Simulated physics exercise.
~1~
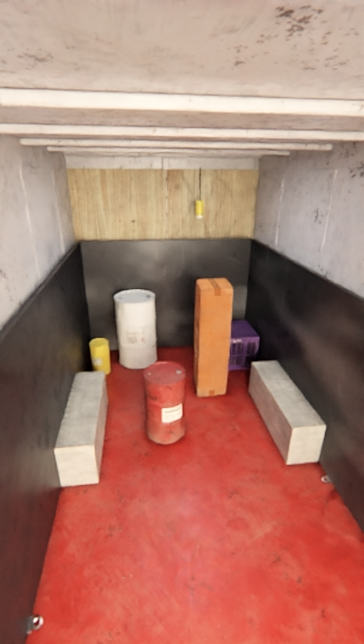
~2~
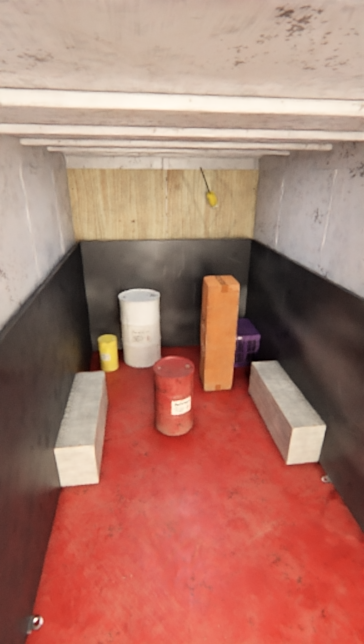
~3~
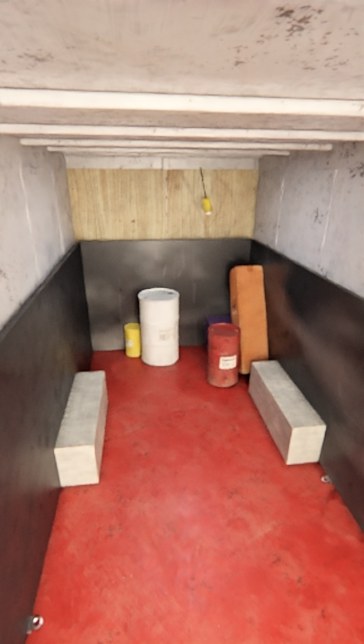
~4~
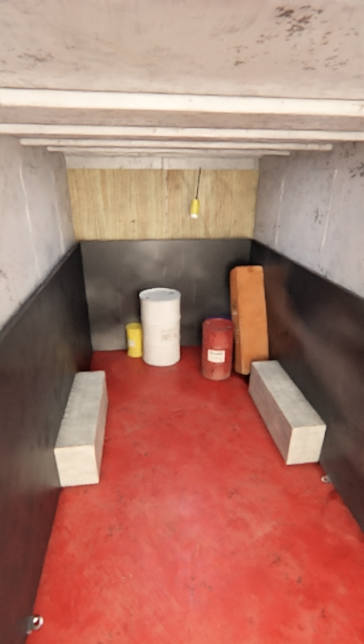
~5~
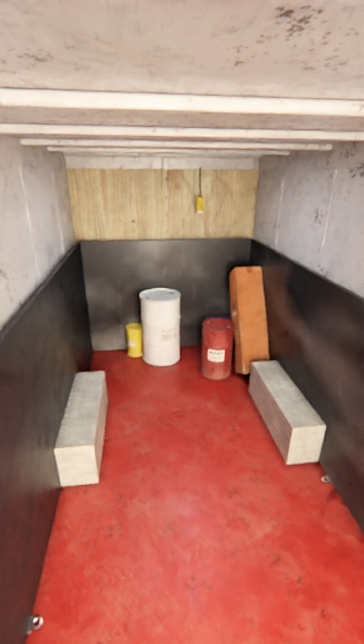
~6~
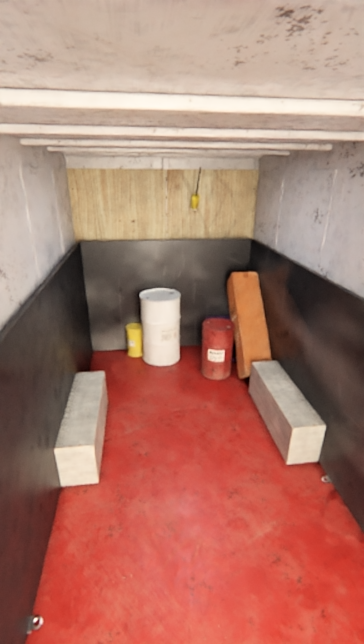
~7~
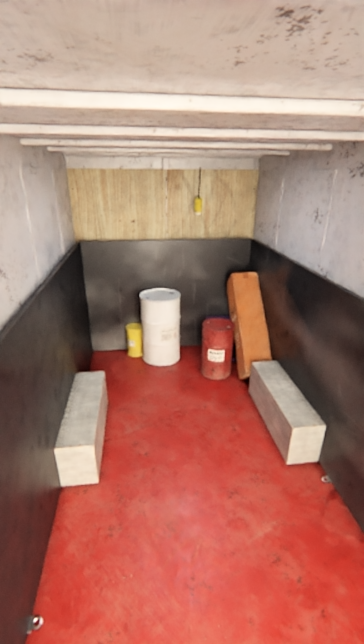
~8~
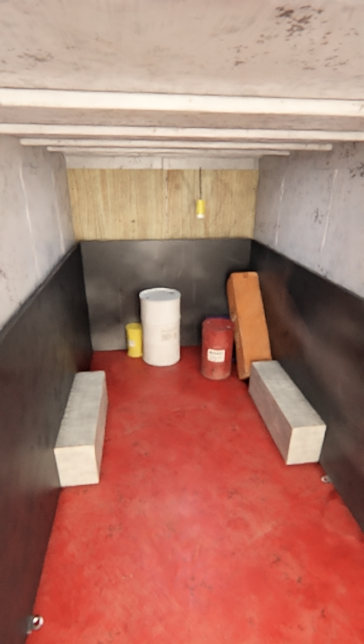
The loose drums, canister and orange box slide forwards and right, leaving the box leaning.
